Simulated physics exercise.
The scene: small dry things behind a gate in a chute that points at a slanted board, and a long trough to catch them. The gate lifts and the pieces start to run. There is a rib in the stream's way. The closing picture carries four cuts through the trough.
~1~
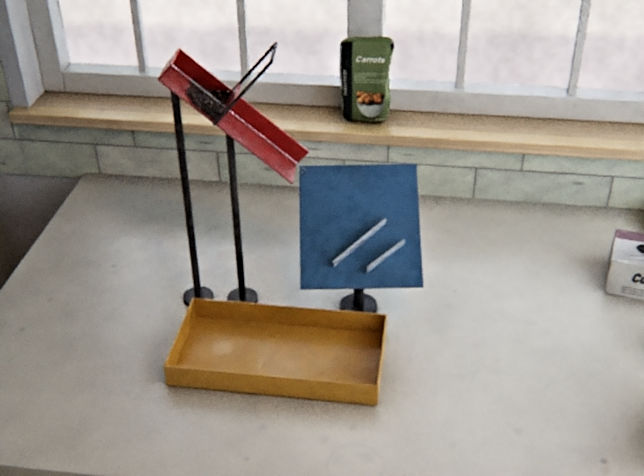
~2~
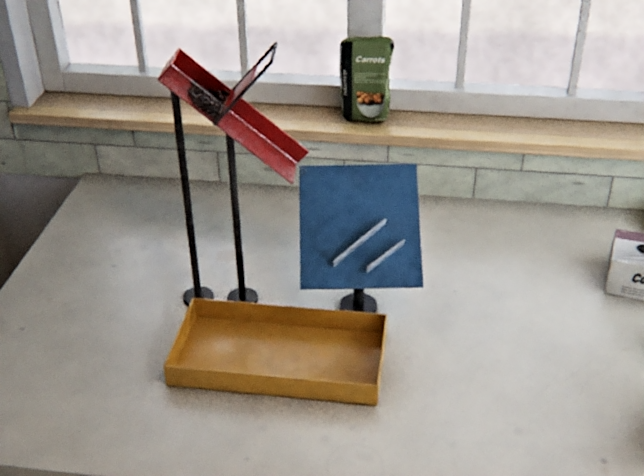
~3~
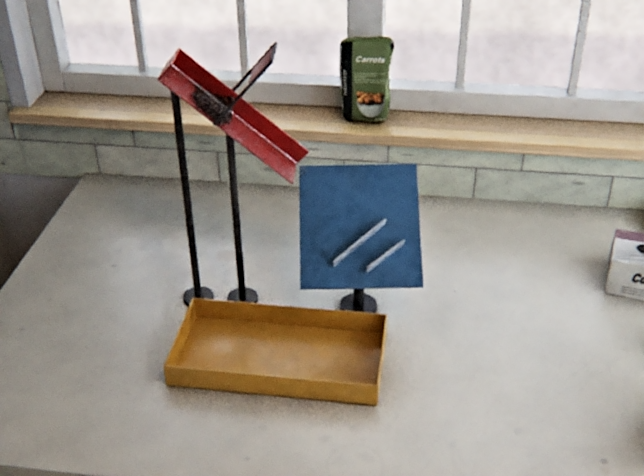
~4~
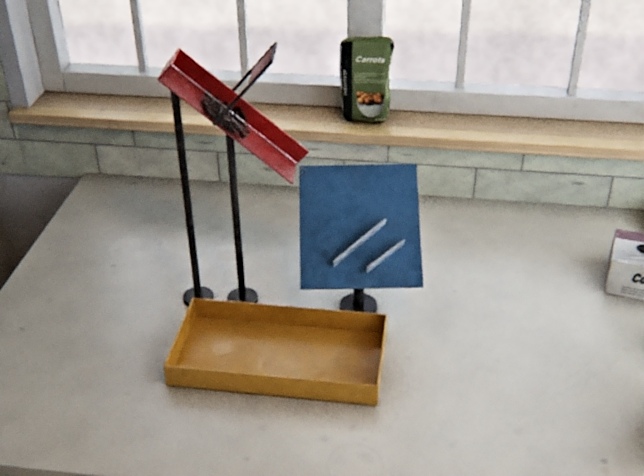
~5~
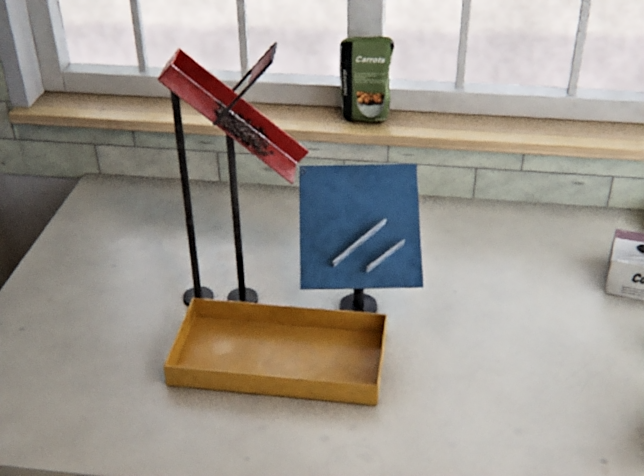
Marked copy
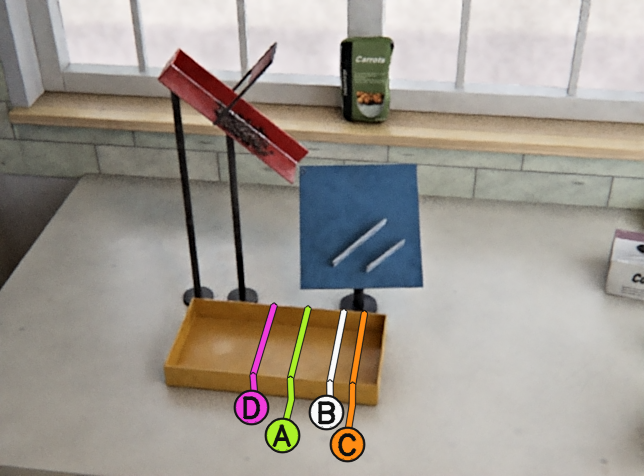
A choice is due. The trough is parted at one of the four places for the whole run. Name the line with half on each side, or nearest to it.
It is A.
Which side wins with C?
Left.
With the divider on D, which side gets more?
Right.
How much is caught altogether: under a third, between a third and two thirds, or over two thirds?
Over two thirds.
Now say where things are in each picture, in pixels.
Load behind the gate (210, 99), chocolate balls; lip of the chute (294, 174), sloping fairly steeply, in the first frame.
Middle of the board (360, 225), tilted fairly steeply; middle of its low edge (362, 288); of its high edge (358, 165), in the second frame.
Front corners of the trough (164, 366) and (377, 386), empty; front of the load (230, 119), in the third frame.
Middle of the load (229, 112); its front (248, 132), roughly a third of the way to the lip; rib from (386, 219) to (333, 262); rib from (405, 239) to (367, 268), in the fourth frame.
Middle of the load (241, 128); its front (272, 153), roughly two thirds of the way to the lip, in the fifth frame.
On the marked copy, line A crosses the front rim at (290, 377); line B crosses the front rim at (330, 381); line C crosses the front rim at (352, 383); line D crosses the front rim at (253, 374).
Choosing A, of what is caught, roughly half on the left of the divider, roughly half on the right.
Choosing B, of what is caught, almost all on the left of the divider, about a tenth on the right.
Choosing C, of what is caught, every piece on the left of the divider, not one piece on the right.
Choosing D, of what is caught, just a few on the left of the divider, almost all on the right.
